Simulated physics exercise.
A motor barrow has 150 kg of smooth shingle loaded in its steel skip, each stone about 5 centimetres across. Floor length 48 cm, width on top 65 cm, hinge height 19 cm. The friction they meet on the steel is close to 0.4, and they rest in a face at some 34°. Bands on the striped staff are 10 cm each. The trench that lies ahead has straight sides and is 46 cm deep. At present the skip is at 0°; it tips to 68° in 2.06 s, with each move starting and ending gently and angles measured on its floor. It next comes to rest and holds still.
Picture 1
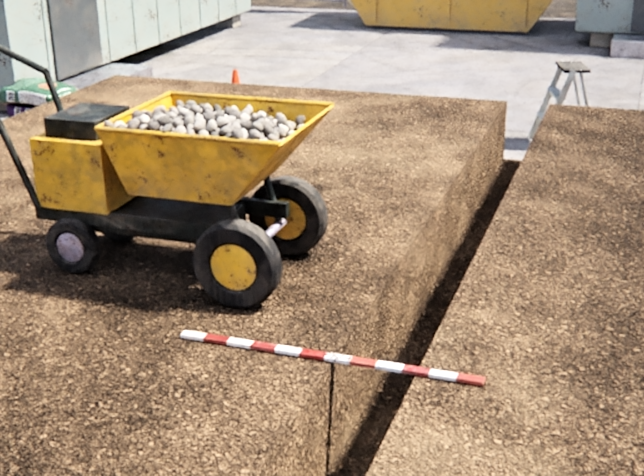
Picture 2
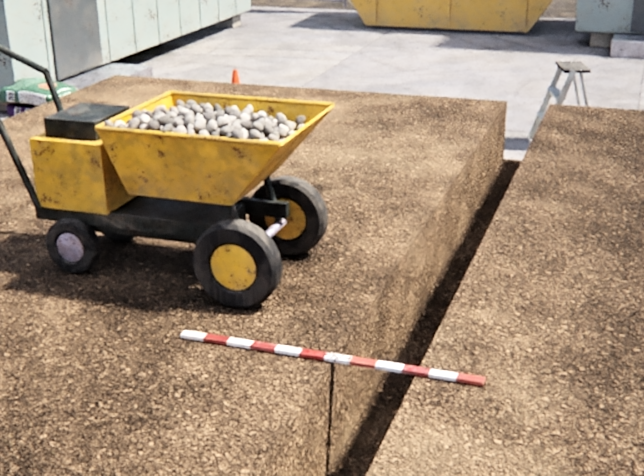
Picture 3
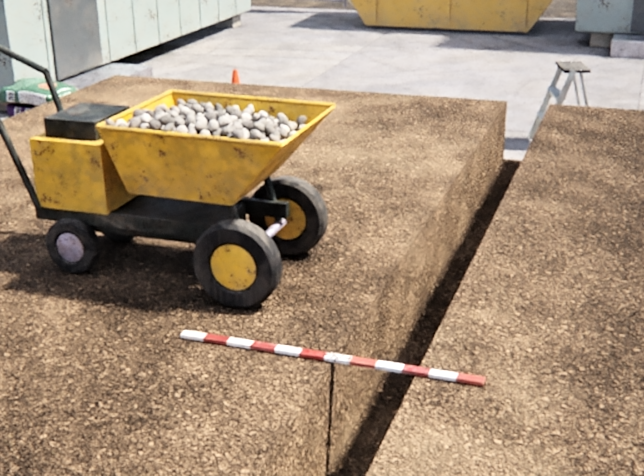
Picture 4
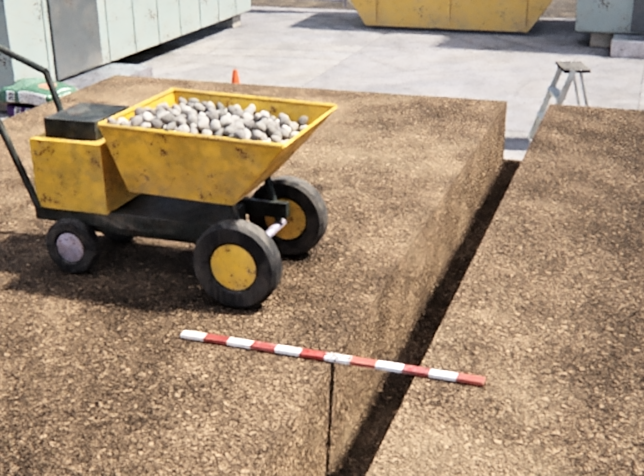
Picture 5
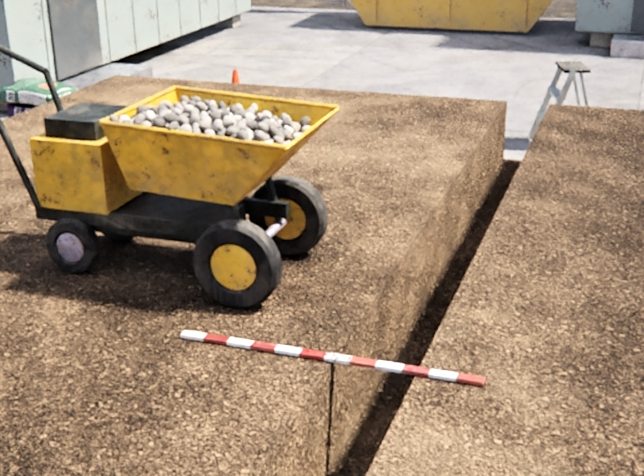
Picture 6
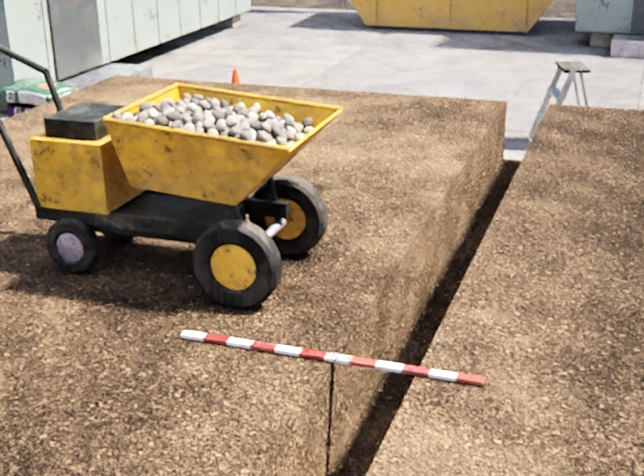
A yellow motor barrow heaped with smooth grey stones stands at left on brown, gritty ground, seen from slightly above beside a narrow, straight-sided trench. A red-and-white striped staff lies across the near end of the trench, with pale containers, a yellow skip, a small orange cone and a grey trestle behind. The barrow's skip tilts very slightly forward to the right, while its wheels and the view stay still.
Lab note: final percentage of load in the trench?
Approx. 81 %.
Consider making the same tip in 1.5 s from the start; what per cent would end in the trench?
That works out at about 75 in a hundred.
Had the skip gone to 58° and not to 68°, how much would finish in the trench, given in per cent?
It would be near 75 per cent.
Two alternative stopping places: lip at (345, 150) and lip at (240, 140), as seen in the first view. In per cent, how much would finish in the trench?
First place: Near 20%; second place: Near 100%.
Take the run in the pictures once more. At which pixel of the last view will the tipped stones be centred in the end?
The resting stones are centred at roughly (423, 372).
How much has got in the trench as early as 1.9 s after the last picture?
Roughly 50% by that time.
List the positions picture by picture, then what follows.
The skip is at 0°, its lip at (280, 145); the top of the load is at (201, 113), in the first picture.
Lip at (280, 145), floor tilted 0°, highest stones at (201, 113), in the second picture.
Lip at (281, 146), floor tilted 1°, highest stones at (203, 113), in the third picture.
The skip is at 2°, its lip at (283, 147); the top of the load is at (204, 112), in the fourth picture.
The skip is at 3°, its lip at (286, 148); the top of the load is at (199, 110), in the fifth picture.
The skip is at 4°, its lip at (289, 150); the top of the load is at (201, 109), in the sixth picture.
Then, 1.2 s after the last picture the floor is at 57°, 95 % in the skip, 5 % in the trench; the foremost stones are at (426, 277).
Then, 1.9 s after the last picture the floor is at 68°, 31 % in the skip, 52 % in the trench, 16 % past the trench; the foremost stones are at (562, 309).
Then, 2.2 s after the last picture the floor is at 68°, 12 % in the skip, 69 % in the trench, 19 % past the trench; the foremost stones are at (619, 316).
Then, 4.2 s after the last picture the floor is at 68°, 0 % in the skip, 81 % in the trench, 19 % past the trench; the foremost stones are at (633, 318).
